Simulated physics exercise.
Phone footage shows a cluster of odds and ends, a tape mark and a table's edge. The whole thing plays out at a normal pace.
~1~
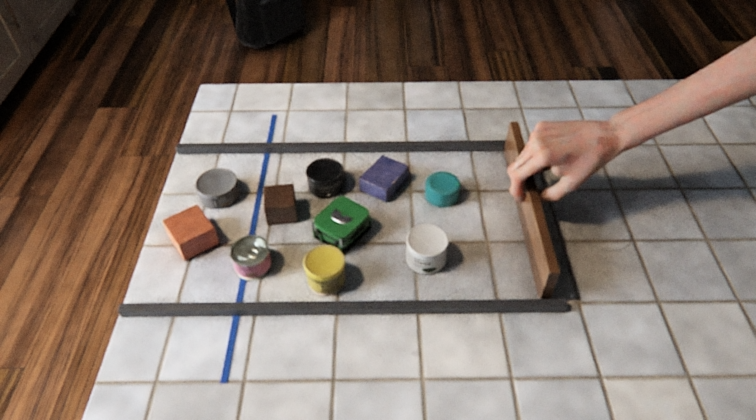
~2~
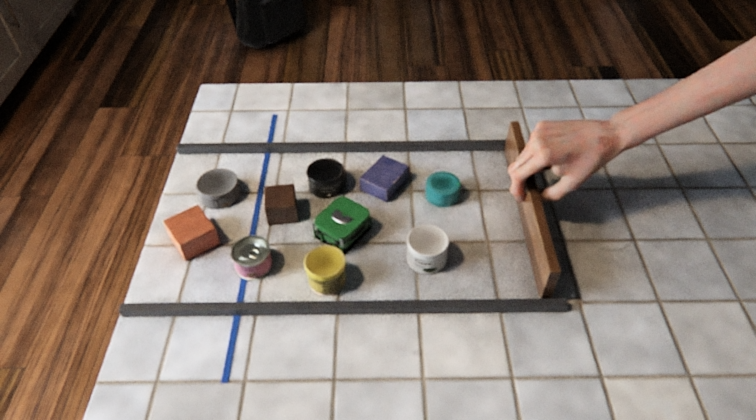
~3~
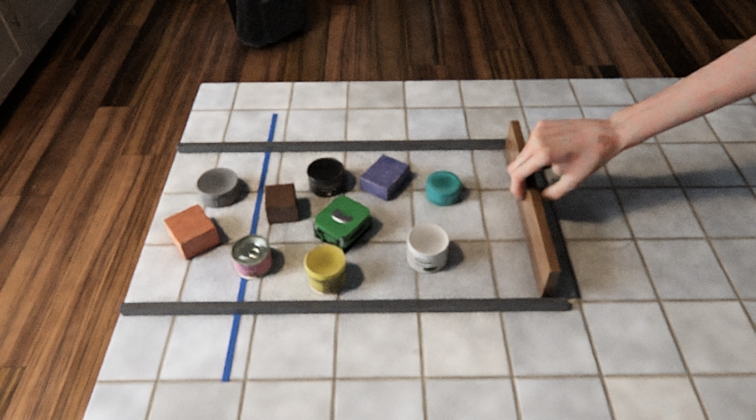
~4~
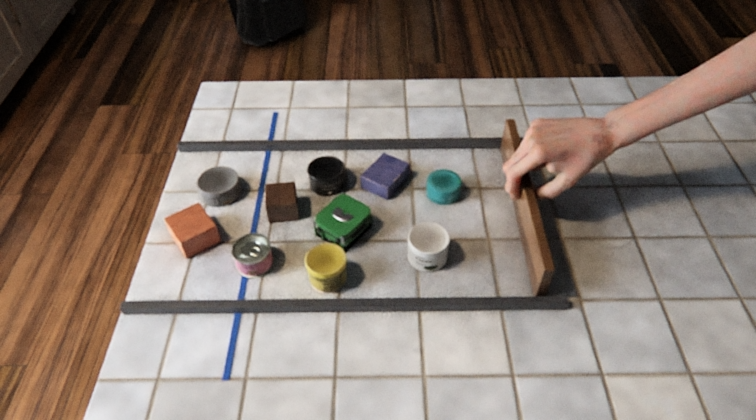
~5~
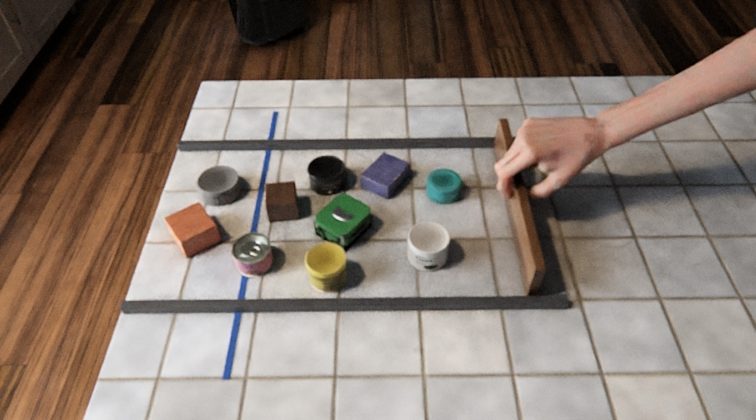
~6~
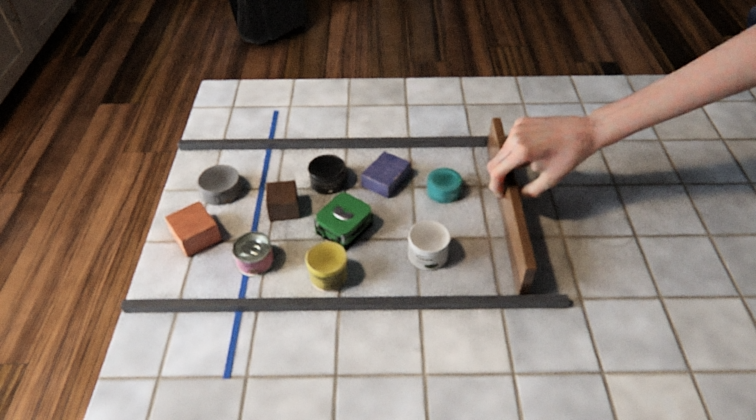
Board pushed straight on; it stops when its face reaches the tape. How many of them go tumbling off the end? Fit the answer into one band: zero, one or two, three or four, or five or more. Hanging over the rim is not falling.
I would say zero.
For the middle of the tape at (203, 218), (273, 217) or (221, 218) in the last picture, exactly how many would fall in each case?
You'd get 3, then 0, then 1.
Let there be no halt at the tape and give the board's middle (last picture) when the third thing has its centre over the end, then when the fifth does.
The first puts it near (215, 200), the next near (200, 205).
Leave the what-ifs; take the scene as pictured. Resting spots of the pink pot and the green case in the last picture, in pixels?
First: About (188, 259); second: About (225, 217).
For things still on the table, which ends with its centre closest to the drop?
It is the grey tub.
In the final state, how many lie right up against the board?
It's 5.
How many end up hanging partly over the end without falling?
In total, 1 of them.
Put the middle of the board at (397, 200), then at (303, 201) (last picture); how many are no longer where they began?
The counts are 4 and 9.
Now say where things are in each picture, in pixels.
In the first picture, orange block (191, 232); grey tub (218, 189); pink pot (251, 258); board (528, 203); tape (254, 221).
In the second picture, grey tub (219, 188); brown block (281, 205).
In the third picture, pink pot (252, 257); turquoise lid (443, 188).
In the fourth picture, orange block (193, 230); yellow pot (327, 269).
In the fifth picture, grey tub (220, 186); green case (344, 222).
In the sixth picture, orange block (193, 228); grey tub (220, 185); pink pot (254, 254); board (509, 199); tape (256, 217).
Early on, none off yet; orange block at rest near (193, 228); grey tub at rest near (220, 185); pink pot at rest near (254, 254).
Finally, the number that fall off is zero.
